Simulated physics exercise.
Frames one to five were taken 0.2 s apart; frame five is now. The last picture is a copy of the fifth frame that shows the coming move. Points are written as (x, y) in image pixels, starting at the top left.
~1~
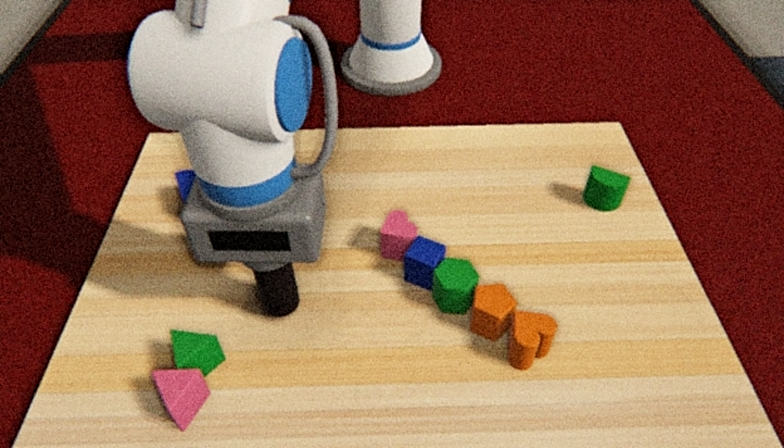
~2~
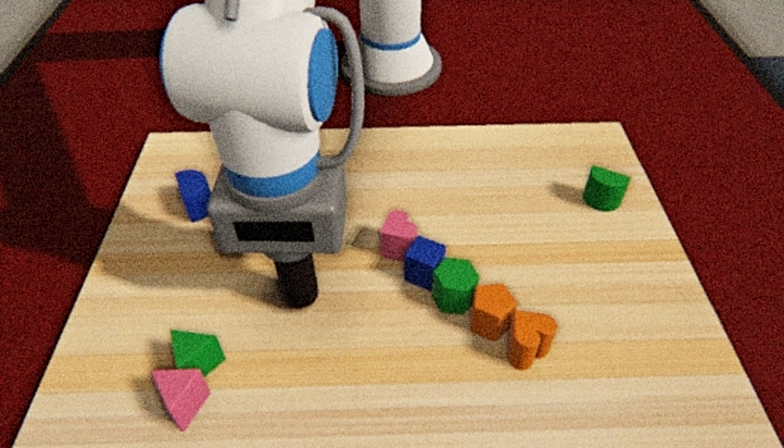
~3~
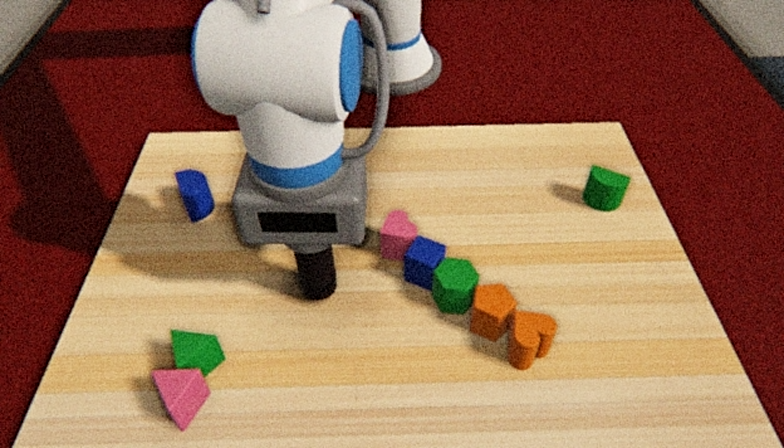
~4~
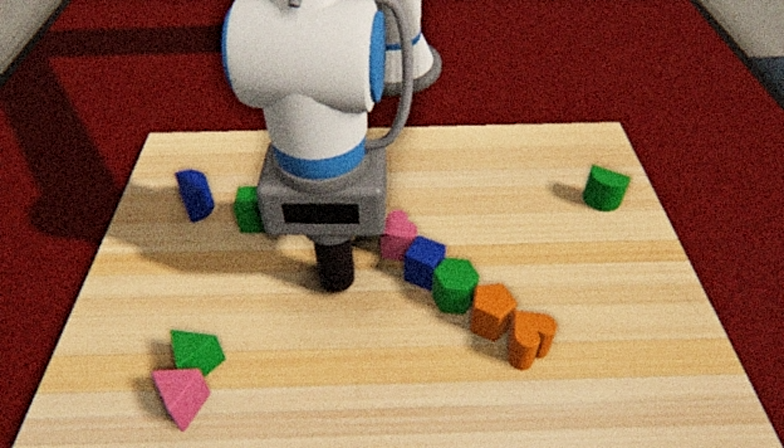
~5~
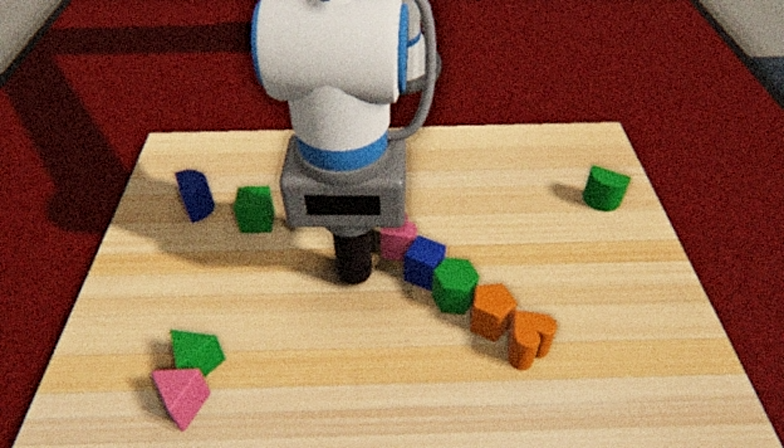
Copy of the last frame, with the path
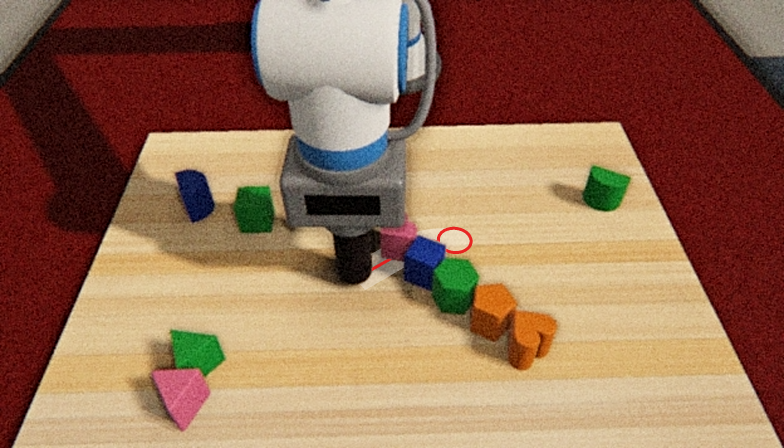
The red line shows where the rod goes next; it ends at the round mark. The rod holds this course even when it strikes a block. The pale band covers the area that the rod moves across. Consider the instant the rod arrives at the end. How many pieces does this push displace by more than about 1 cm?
Moved: 1.
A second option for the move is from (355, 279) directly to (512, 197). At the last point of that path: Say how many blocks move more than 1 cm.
Count: One.
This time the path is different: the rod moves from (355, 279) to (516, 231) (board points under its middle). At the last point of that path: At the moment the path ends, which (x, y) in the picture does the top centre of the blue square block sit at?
If I read the scene right, the answer is (481, 248).
The line goes from (355, 279) over (387, 261) and (418, 245) to (455, 240).
What follows on the original path. One third of the way, rod (387, 254); pink heart block (413, 217).
Two thirds of the way, rod (419, 237); pink heart block (444, 205), turned 25° clockwise.
At the end, rod (455, 233); pink heart block (474, 196); blue square block unmoved.
